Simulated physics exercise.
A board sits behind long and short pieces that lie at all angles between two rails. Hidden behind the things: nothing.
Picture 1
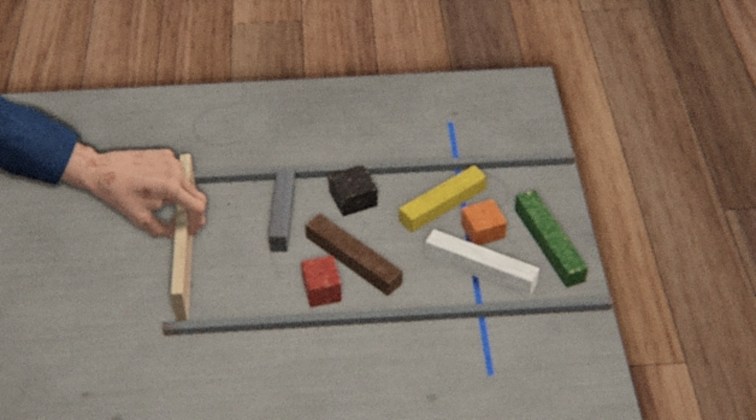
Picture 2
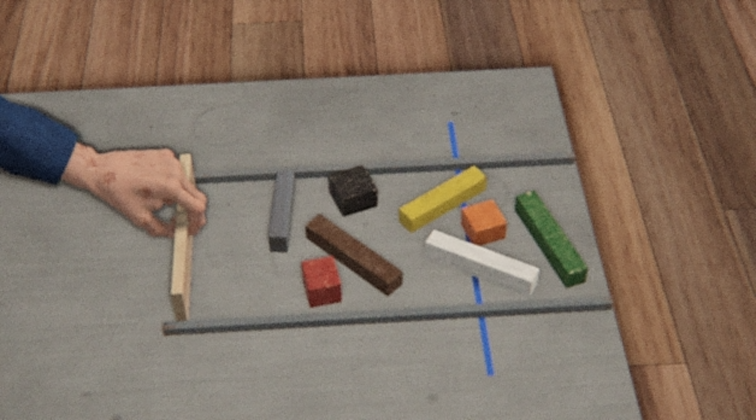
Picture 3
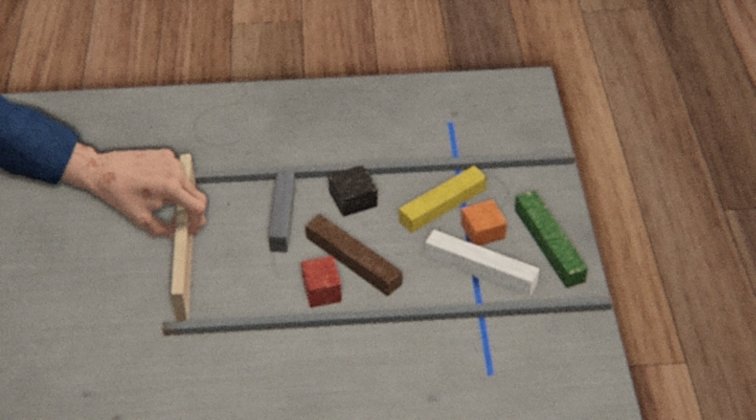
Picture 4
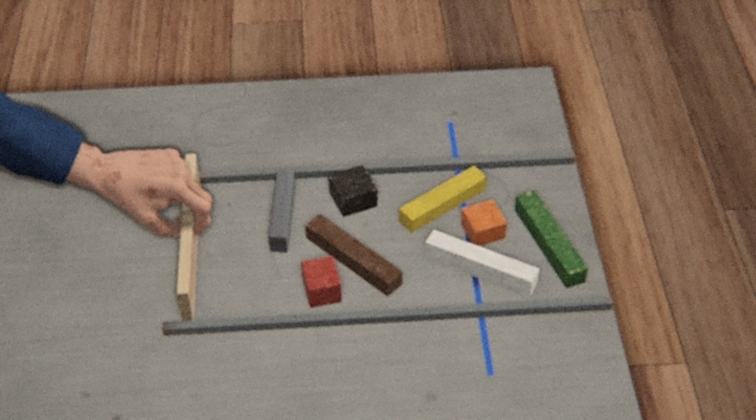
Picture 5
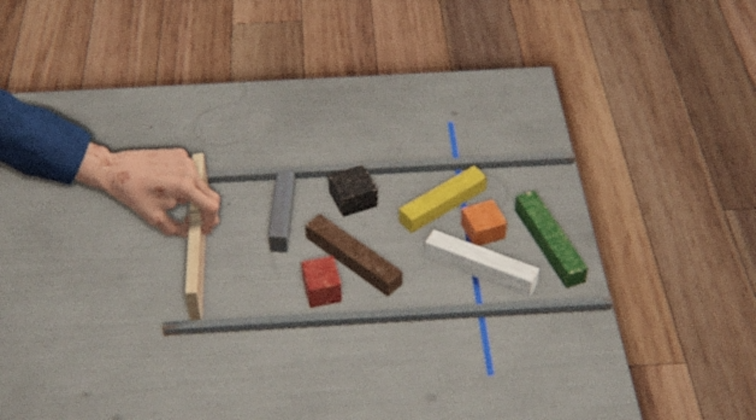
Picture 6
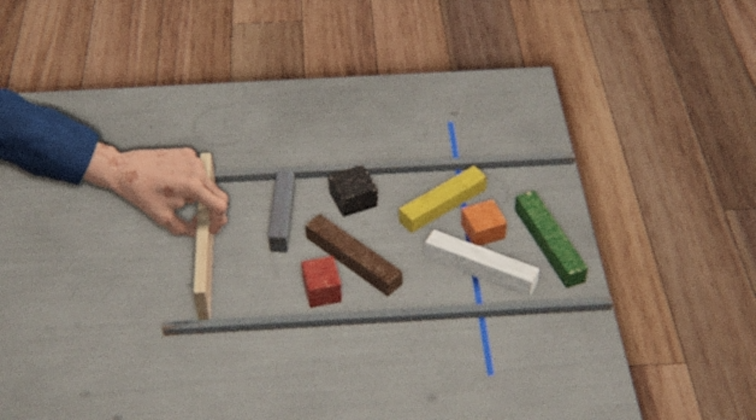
A hand slides an upright wooden board slightly right, toward coloured blocks between two rails.
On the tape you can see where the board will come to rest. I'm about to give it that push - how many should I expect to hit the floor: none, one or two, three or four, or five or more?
Expect none.
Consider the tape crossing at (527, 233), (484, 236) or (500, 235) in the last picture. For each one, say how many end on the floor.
In order: 3, 1 and 1.
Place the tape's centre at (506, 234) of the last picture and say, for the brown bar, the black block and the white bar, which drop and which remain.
This time the brown bar does not drop; after it, the black block does not drop; finally, the white bar does not drop.
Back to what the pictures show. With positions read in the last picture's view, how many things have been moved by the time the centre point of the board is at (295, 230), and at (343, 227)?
First 2, after that 4.
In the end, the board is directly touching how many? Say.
It touches 2.
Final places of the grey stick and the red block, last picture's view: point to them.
Near (472, 199) and (492, 274).
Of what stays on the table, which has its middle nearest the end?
That's the green bar.
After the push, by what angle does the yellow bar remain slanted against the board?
Close to 45°.
Soon after, none off yet; green bar at rest near (550, 238); orange block at rest near (484, 223); white bar at rest near (481, 263).
In the end, the number that fall off is zero.
